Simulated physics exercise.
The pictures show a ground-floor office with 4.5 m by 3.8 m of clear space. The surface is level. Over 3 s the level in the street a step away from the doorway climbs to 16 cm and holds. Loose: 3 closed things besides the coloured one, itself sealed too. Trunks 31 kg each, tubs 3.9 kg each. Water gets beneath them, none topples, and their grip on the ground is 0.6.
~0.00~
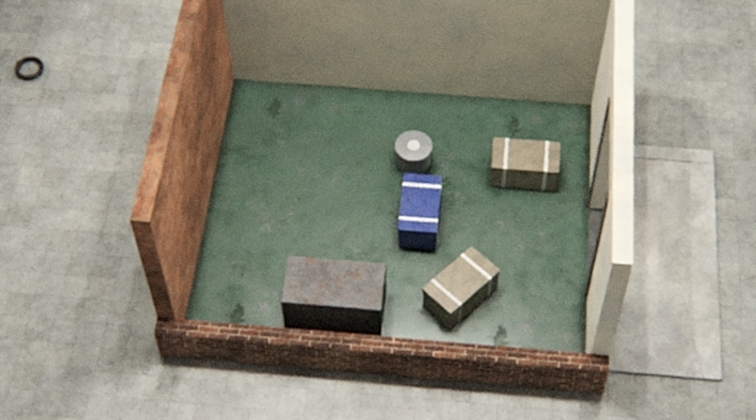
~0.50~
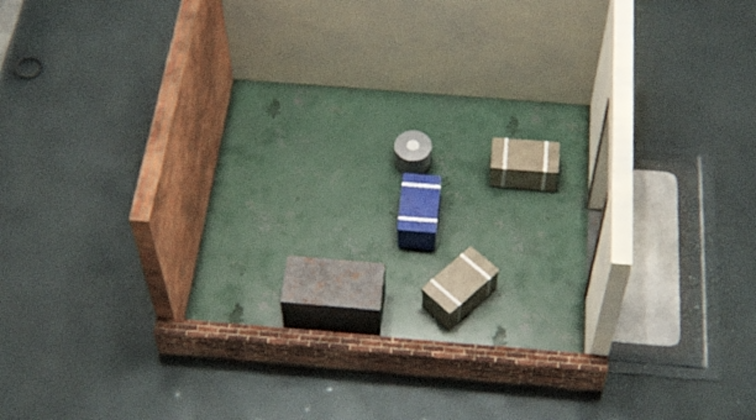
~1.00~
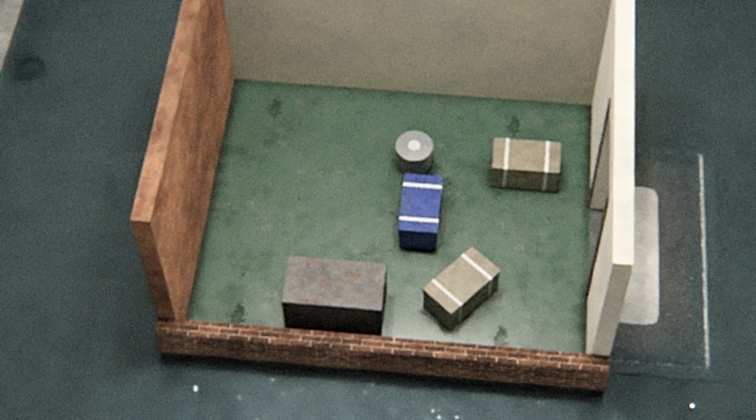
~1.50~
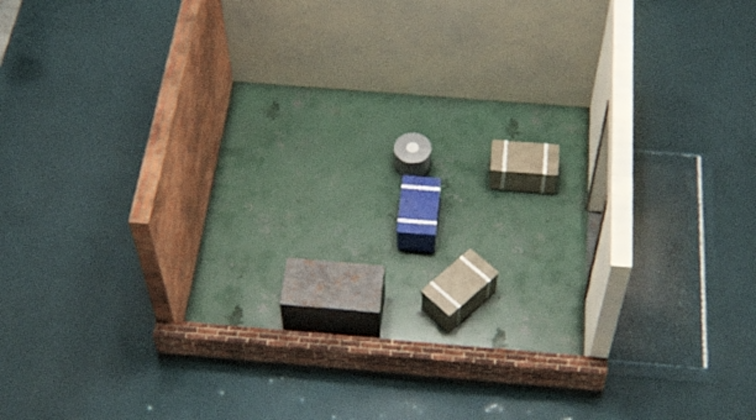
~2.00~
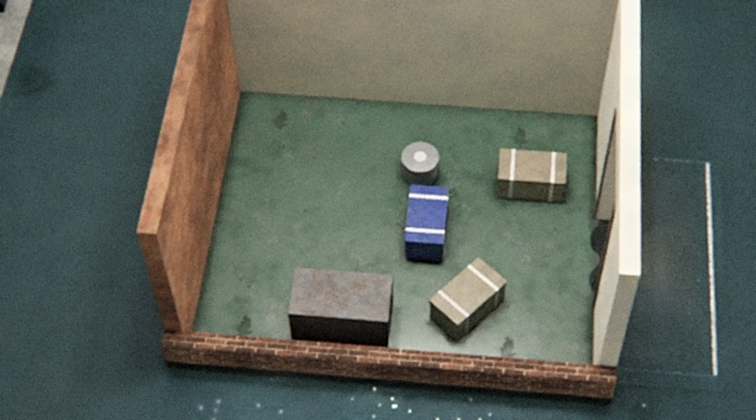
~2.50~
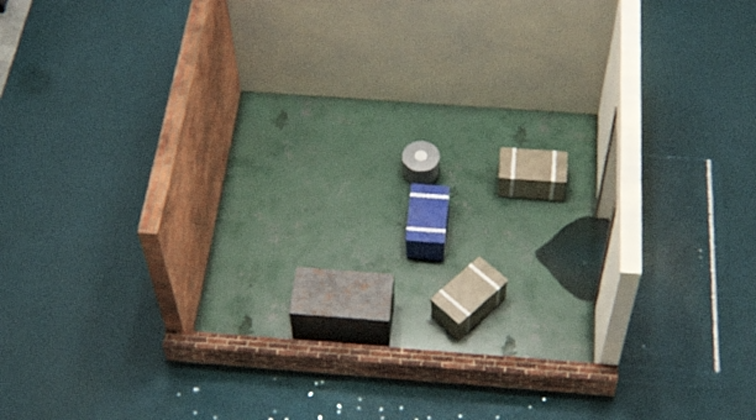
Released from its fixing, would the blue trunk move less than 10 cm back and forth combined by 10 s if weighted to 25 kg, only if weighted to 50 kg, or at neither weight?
My call: It requires the heavier amount.
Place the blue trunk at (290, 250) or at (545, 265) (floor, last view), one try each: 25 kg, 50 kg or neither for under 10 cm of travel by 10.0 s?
The light mass does it, then only the heavy mass does it.
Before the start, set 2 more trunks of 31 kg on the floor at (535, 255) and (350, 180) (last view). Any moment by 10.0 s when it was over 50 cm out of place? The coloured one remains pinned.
Note, in sequence: Not exceeded, not exceeded.
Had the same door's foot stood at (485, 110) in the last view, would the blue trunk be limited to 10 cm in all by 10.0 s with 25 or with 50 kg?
Short version: The light mass is sufficient.
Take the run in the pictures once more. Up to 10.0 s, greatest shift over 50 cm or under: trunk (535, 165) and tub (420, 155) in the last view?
In turn: Below, beyond.
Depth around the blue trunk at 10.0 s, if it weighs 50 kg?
Something like 5 centimetres.
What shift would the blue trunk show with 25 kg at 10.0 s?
Close to 50 centimetres.
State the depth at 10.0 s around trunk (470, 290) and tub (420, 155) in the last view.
Roughly 8 and 2 cm.
After 3.5 s the blue trunk would be 0 cm from its start with 25 kg and 0 cm from its start with 50 kg; 1 cm of water round it then.
After 4.5 s the blue trunk would be 10 cm from its start with 25 kg and 0 cm from its start with 50 kg; 6 cm of water round it then.
After 7.0 s the blue trunk would be 44 cm from its start with 25 kg and 0 cm from its start with 50 kg; 4 cm of water round it then.
After 10.0 s the blue trunk would be 48 cm from its start with 25 kg and 0 cm from its start with 50 kg; 5 cm of water round it then.
